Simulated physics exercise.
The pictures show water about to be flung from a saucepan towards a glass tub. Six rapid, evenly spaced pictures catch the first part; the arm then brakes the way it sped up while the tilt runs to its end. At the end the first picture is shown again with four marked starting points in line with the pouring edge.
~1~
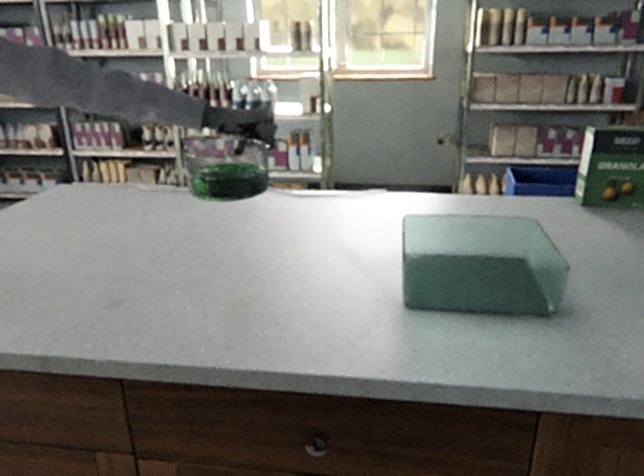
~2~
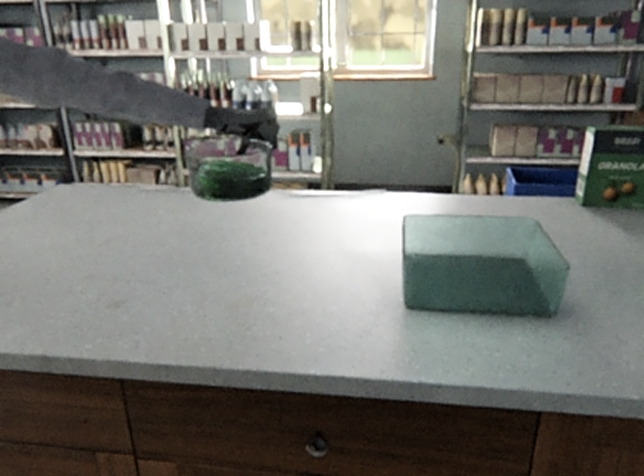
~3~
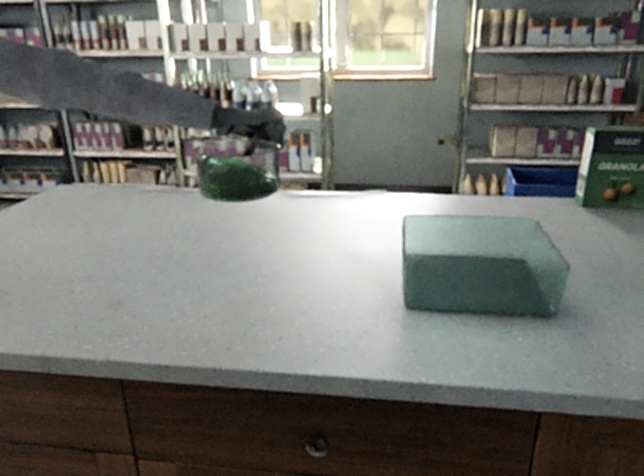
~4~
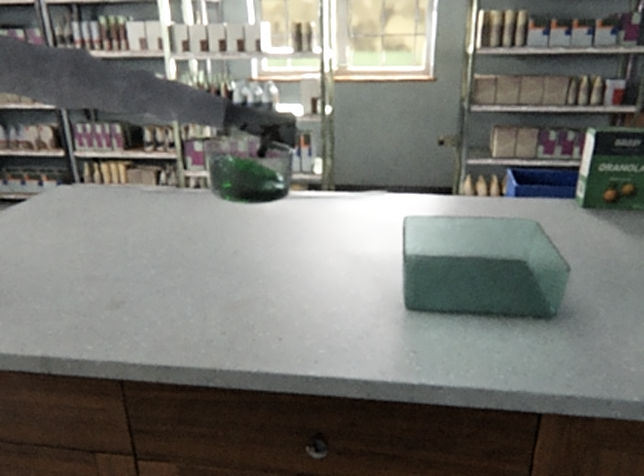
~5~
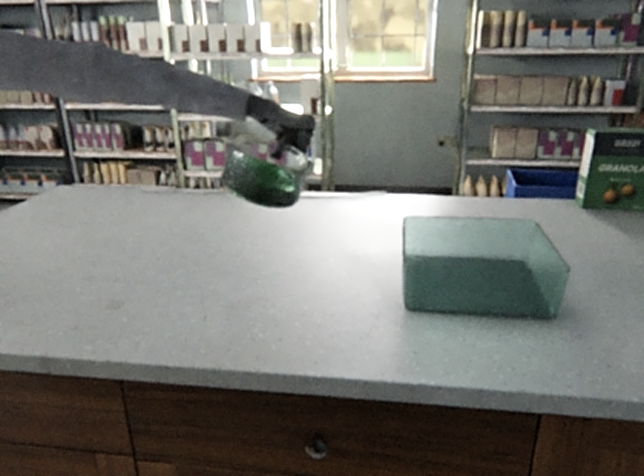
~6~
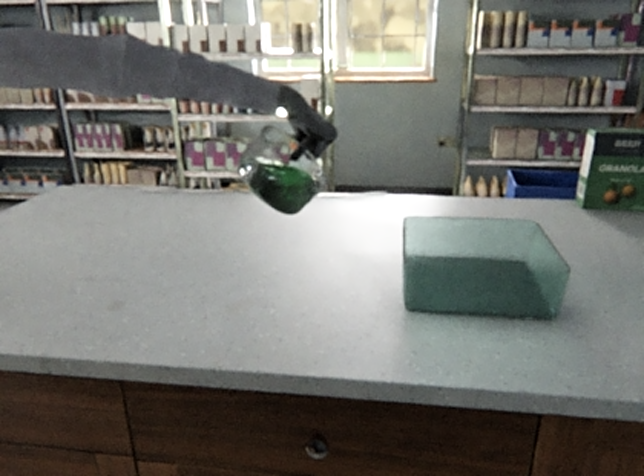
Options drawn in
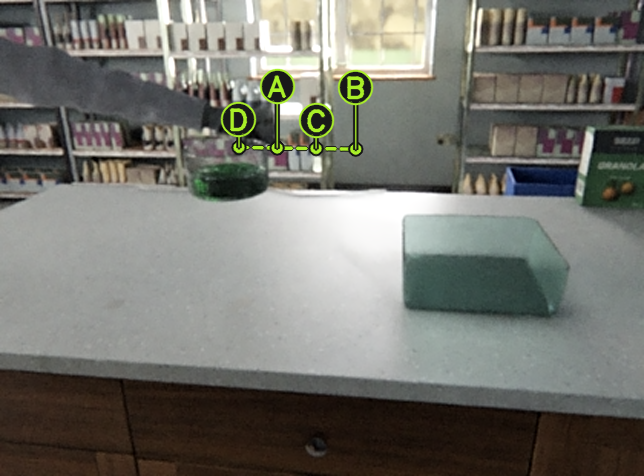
The clip shows a dark arm holding a clear container of green contents above a pale countertop, left of a greenish glass tub; the arm moves the container slightly rightward, then tilts it increasingly toward the right.
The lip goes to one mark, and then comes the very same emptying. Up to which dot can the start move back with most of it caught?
It is C.
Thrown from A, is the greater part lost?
Yes, it does.
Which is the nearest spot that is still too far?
Spot A.
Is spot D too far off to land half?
Yes, that goes wrong.
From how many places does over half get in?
Two.
On the marked copy, A at (277, 148); B at (355, 149); C at (316, 148); D at (238, 147).
If A is chosen, about 21 % lands in the tub, 76 % falls short and 3 % goes beside or beyond.
If B is chosen, about 73 % lands in the tub, 5 % falls short and 22 % goes beside or beyond.
If C is chosen, about 73 % lands in the tub, 13 % falls short and 15 % goes beside or beyond.
If D is chosen, about 0 % lands in the tub, 98 % falls short.
